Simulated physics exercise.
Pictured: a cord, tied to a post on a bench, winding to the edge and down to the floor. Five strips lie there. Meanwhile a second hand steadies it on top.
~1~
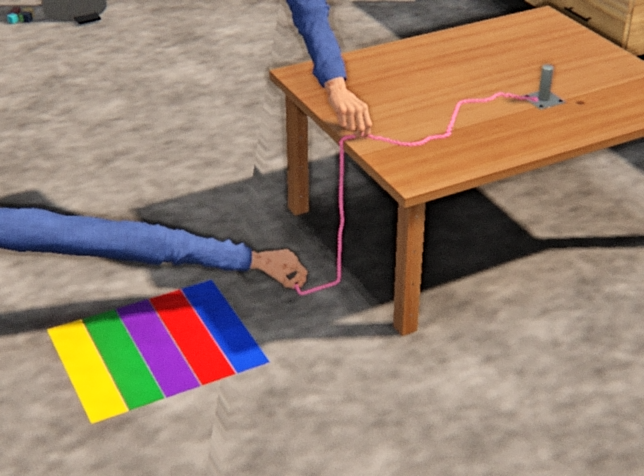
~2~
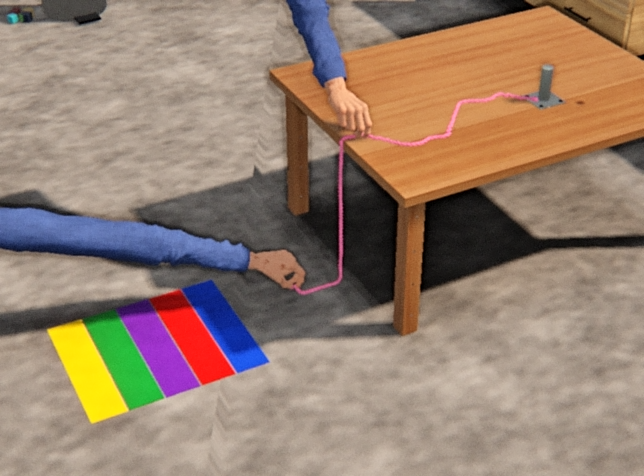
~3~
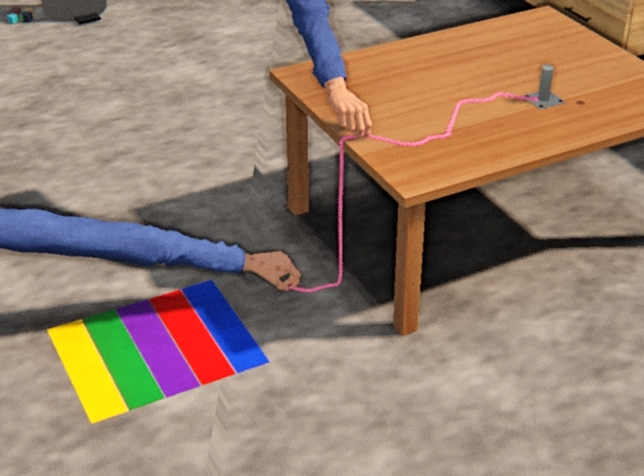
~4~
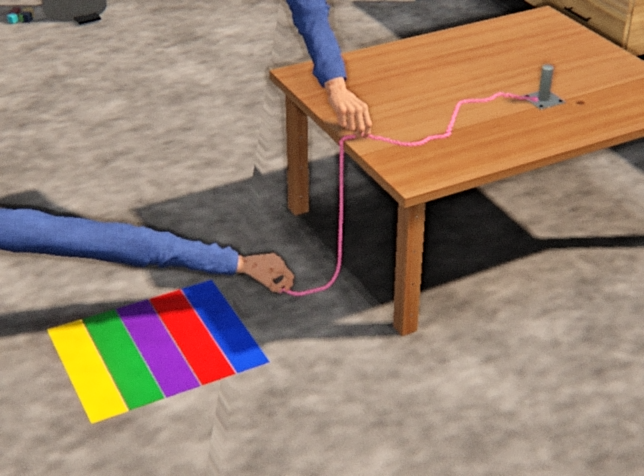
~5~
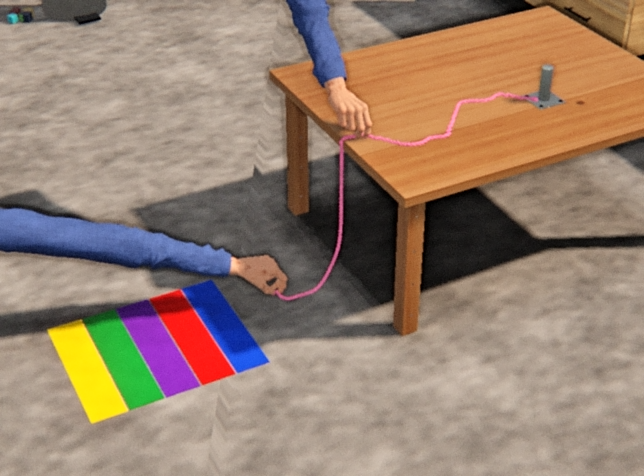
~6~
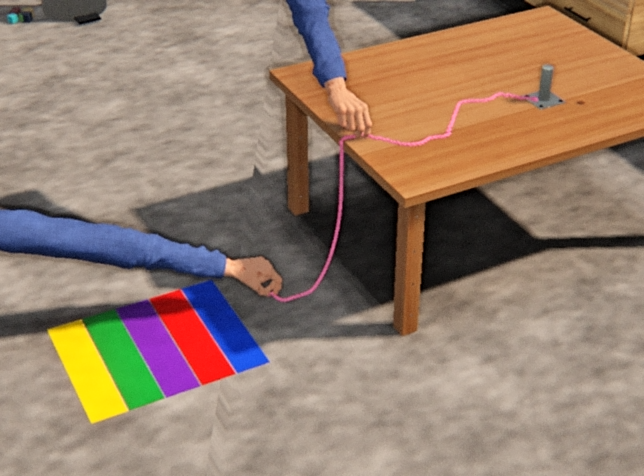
A hand low beside a wooden table draws the end of a pink cord slowly left toward the coloured strips on the floor, the hanging section bending into a curve, while another hand stays at the table edge.
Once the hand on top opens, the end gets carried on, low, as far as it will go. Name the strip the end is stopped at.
Green.
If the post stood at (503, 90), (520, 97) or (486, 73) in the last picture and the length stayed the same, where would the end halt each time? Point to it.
In pixels, the answers are (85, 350), (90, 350) and (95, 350).
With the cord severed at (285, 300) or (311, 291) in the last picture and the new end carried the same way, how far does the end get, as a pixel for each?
First (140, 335), then (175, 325).
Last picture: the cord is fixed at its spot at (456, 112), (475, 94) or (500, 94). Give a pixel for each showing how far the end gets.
(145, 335); (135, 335); (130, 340).
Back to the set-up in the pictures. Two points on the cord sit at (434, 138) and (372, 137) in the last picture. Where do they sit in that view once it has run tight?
They go to (381, 137) and to (321, 169).
A little later, end near (167, 326); over purple.
Next, end near (134, 337); over green.
When it is tight, end near (114, 343); over green. The end stops over the green strip.
